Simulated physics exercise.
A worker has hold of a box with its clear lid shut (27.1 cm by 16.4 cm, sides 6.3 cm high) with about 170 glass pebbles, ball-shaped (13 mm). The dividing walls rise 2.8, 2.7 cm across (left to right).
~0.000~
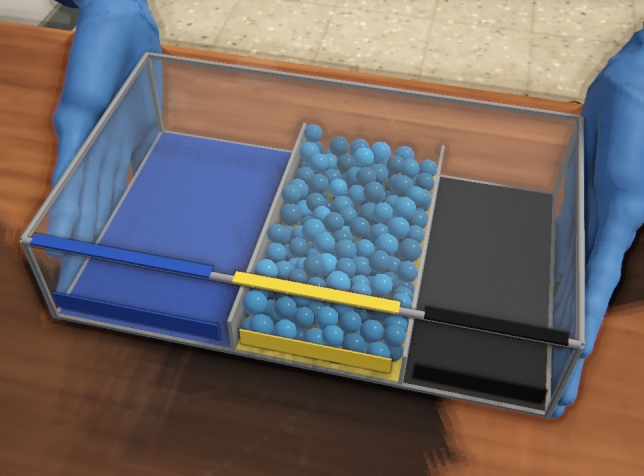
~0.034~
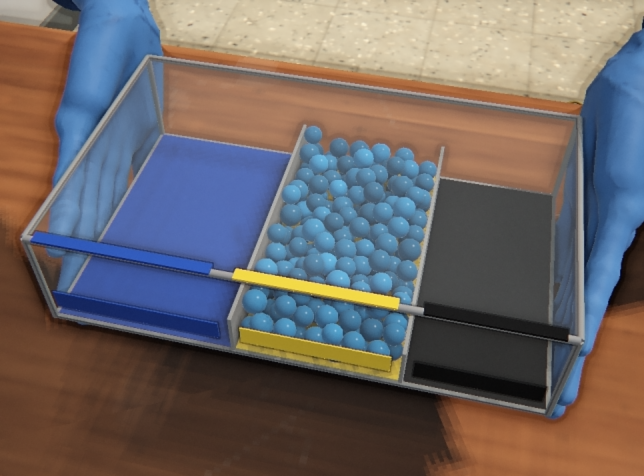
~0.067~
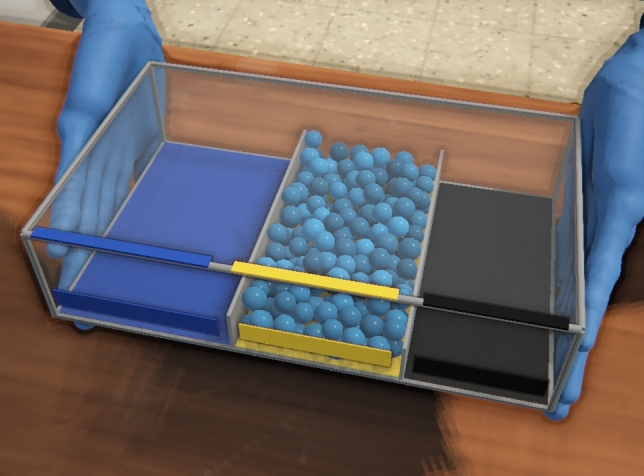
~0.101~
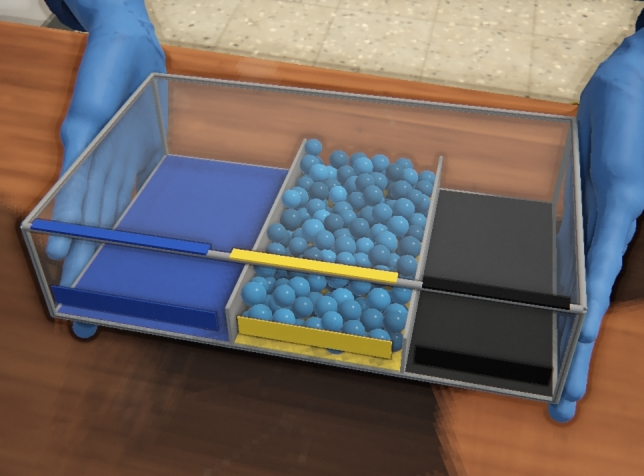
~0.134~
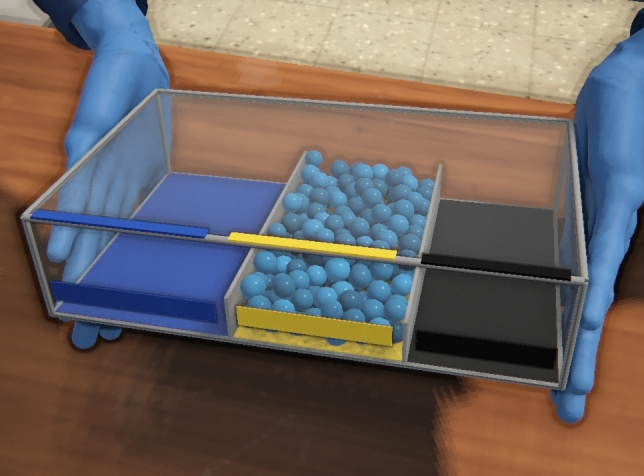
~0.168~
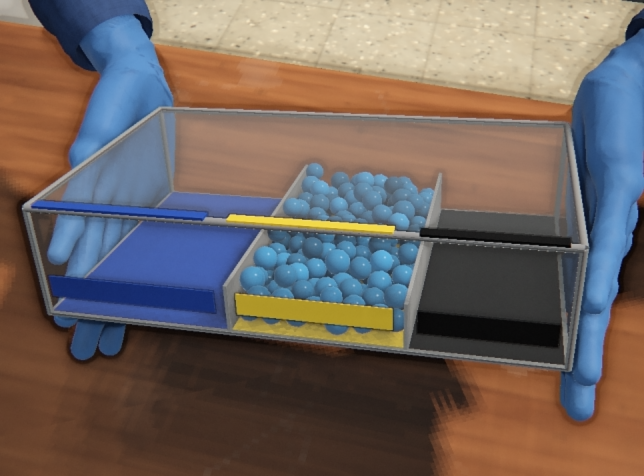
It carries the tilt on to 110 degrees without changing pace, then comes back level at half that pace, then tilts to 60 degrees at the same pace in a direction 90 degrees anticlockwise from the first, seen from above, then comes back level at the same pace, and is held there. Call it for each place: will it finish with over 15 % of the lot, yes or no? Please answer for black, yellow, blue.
Black - no, yellow - yes, blue - yes.
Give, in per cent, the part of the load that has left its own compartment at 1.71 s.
Around 45 %.
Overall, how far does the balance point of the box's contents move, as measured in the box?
About 6.0 cm.
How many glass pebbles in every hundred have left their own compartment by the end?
Fraction outside starting compartment: Around 60 %.
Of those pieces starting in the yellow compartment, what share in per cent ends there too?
40 %, about.
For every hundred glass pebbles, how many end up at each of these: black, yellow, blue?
Tally per hundred: Black = 5, yellow = 40, blue = 55.
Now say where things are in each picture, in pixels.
The first picture shows box at (287, 298); tilt 0 degrees; yellow 100 %.
The second picture shows box at (287, 295); tilt 1 degrees.
The third picture shows box at (286, 288); tilt 4 degrees.
The fourth picture shows box at (285, 275); tilt 8 degrees; low side back.
The fifth picture shows box at (283, 258); tilt 14 degrees; low side back.
The sixth picture shows box at (281, 239); tilt 21 degrees; low side back; yellow 100 %. It turns about 190 degrees a second.
After 1.01 s, tilt 85 degrees; yellow 60 %, blue 40 %; middle of all pieces near (319, 278).
Then, at 1.71 s, tilt 18 degrees; yellow 55 %, blue 45 %; middle of all pieces near (300, 173).
After 2.36 s, tilt 59 degrees; black 5 %, yellow 50 %, blue 45 %; middle of all pieces near (303, 242).
After 2.98 s, tilt 0 degrees; black 5 %, yellow 40 %, blue 55 %; middle of all pieces near (222, 234).
At rest (4.3 s), black 5 %, yellow 40 %, blue 55 %.
